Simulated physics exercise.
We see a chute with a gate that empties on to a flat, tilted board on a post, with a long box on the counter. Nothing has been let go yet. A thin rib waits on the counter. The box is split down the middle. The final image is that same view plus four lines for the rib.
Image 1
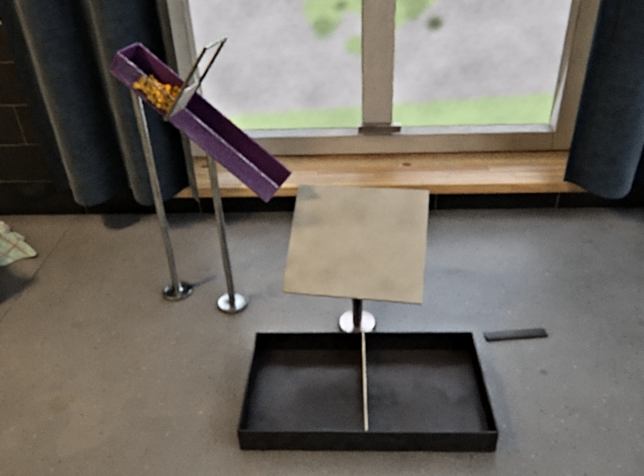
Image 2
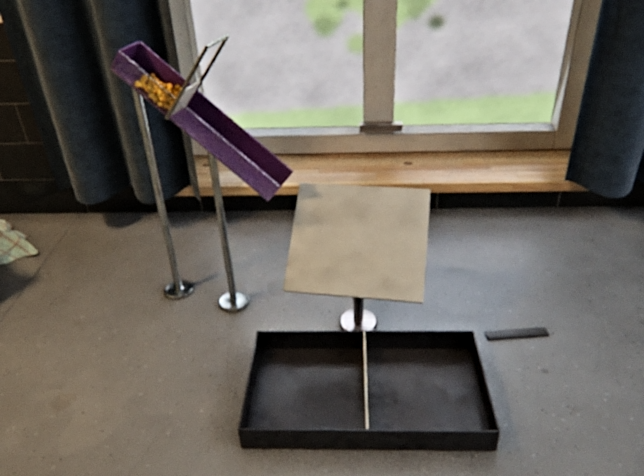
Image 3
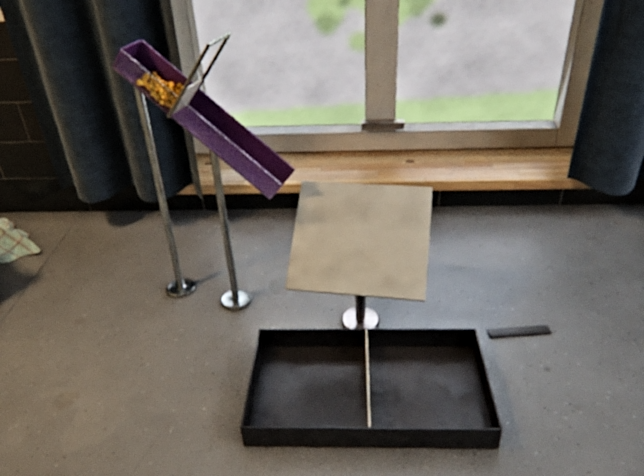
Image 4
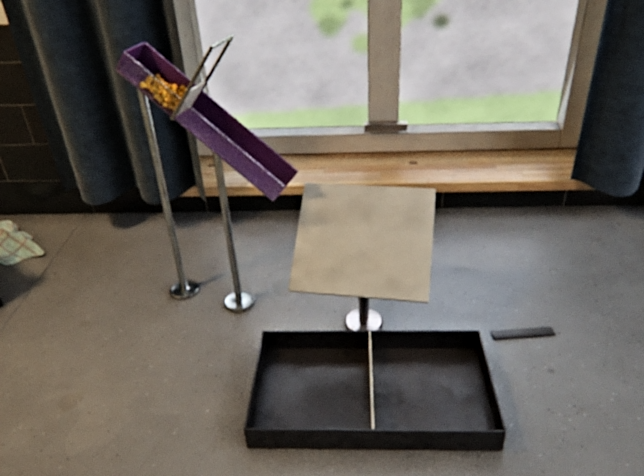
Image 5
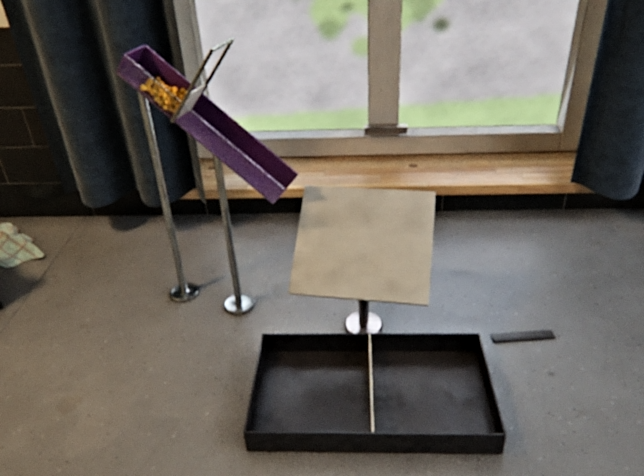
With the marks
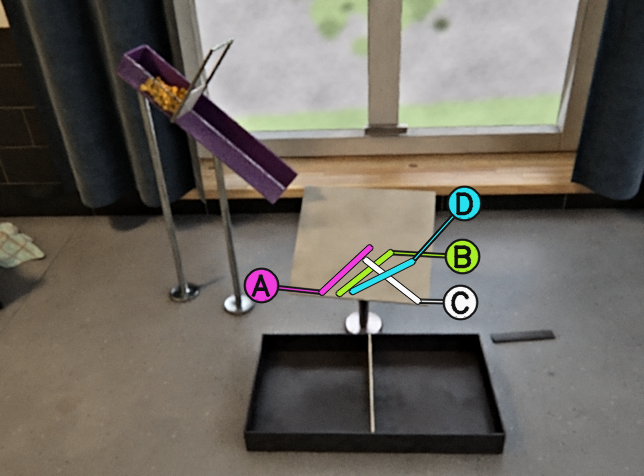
Purple chute holding orange puffs behind a gate above a tilted board and a divided black box, all staying still.
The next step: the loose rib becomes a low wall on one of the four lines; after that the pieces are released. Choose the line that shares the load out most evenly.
Best: C.
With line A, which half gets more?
Left.
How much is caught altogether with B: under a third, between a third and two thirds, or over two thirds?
Line B gives over two thirds.
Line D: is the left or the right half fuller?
More lands on the left.
On the marked copy, line A from (369, 247) to (321, 292); line B from (390, 252) to (339, 293); line C from (365, 260) to (417, 301); line D from (412, 261) to (352, 291).
Choosing A, of what is caught, nearly all in the left half, a small part in the right.
Choosing B, of what is caught, nearly all in the left half, a stray few in the right.
Choosing C, of what is caught, about a third in the left half, about two thirds in the right.
Choosing D, of what is caught, nearly all in the left half, a small part in the right.
